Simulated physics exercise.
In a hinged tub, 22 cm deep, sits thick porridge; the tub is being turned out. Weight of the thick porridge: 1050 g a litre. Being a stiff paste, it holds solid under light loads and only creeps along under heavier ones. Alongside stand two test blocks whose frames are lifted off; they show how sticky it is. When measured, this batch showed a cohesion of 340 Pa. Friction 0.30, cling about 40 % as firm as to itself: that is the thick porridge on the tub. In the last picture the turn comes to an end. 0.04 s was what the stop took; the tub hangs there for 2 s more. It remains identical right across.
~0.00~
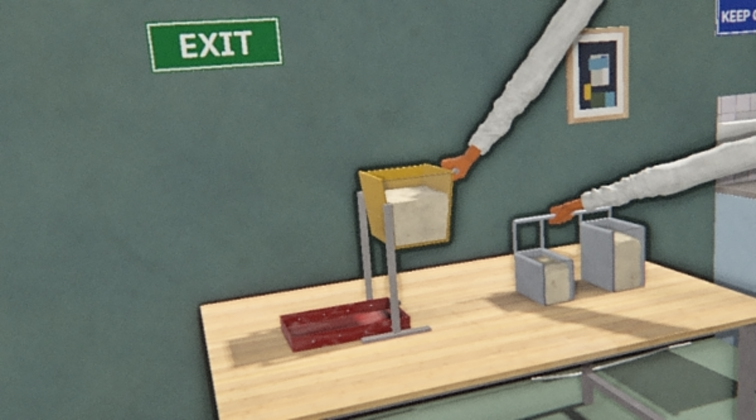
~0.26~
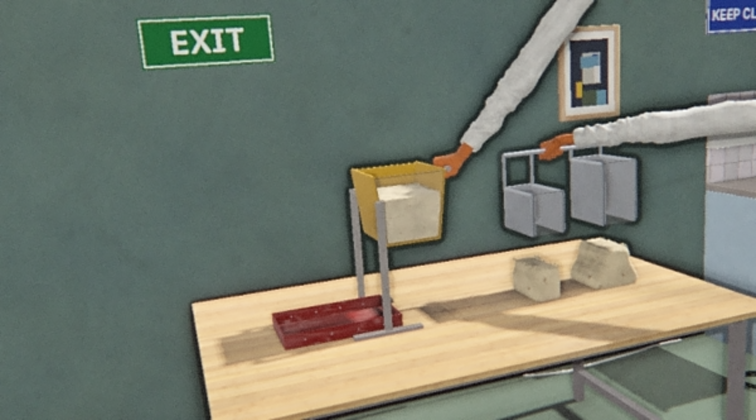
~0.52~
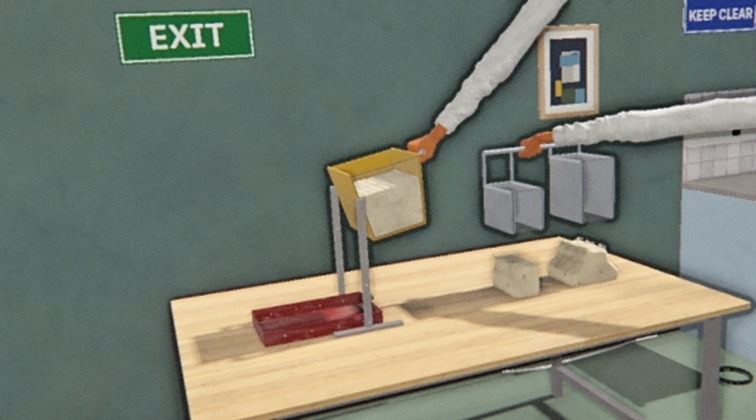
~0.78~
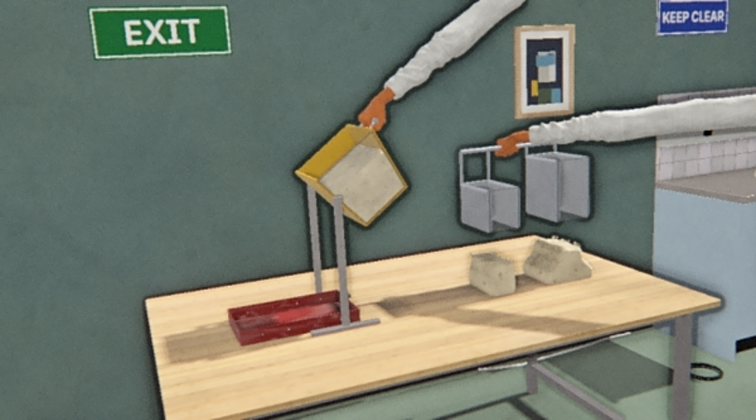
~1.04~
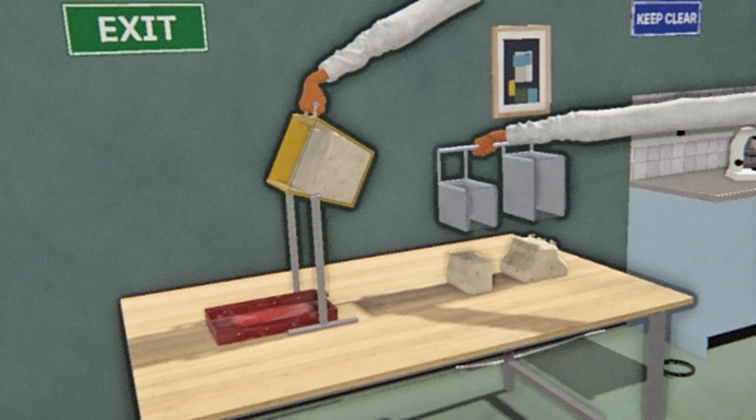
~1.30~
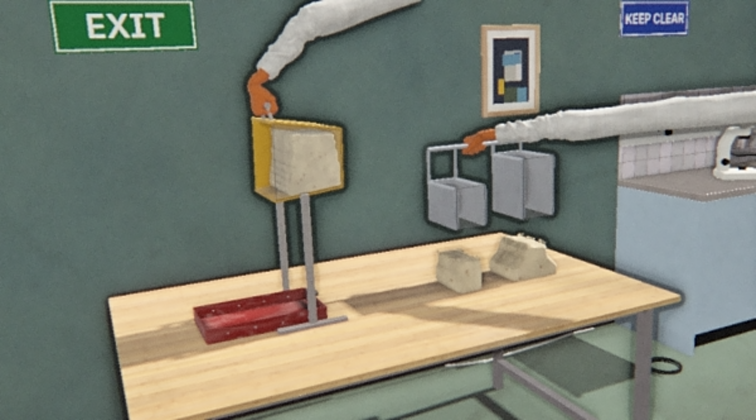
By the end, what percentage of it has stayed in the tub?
Some 61 per cent has stayed in the tub.
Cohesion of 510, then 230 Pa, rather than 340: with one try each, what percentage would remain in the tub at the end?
Going in order, it's 100 % and then 50 %.
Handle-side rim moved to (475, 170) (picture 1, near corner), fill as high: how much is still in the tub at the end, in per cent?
Close to 35 per cent would still be in the tub.
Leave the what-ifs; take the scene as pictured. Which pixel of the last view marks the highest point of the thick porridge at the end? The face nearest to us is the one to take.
Looking at the last picture, I'd put it at about (317, 165).
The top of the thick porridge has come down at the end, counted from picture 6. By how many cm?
10 cm.
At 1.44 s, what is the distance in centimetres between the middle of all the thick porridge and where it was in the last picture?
Looks like around 4 cm to me.
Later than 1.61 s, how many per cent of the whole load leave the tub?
That comes to some 18 per cent of the load.
By 1.44 s, the tub is at 88 degrees and holds 100 %.
By 1.61 s, the tub is at 88 degrees and holds 78 %.
By 1.78 s, the tub is at 88 degrees and holds 63 %.
By 1.95 s, the tub is at 88 degrees and holds 61 %.
By 3.30 s, at the end, the tub is at 88 degrees and holds 61 %.
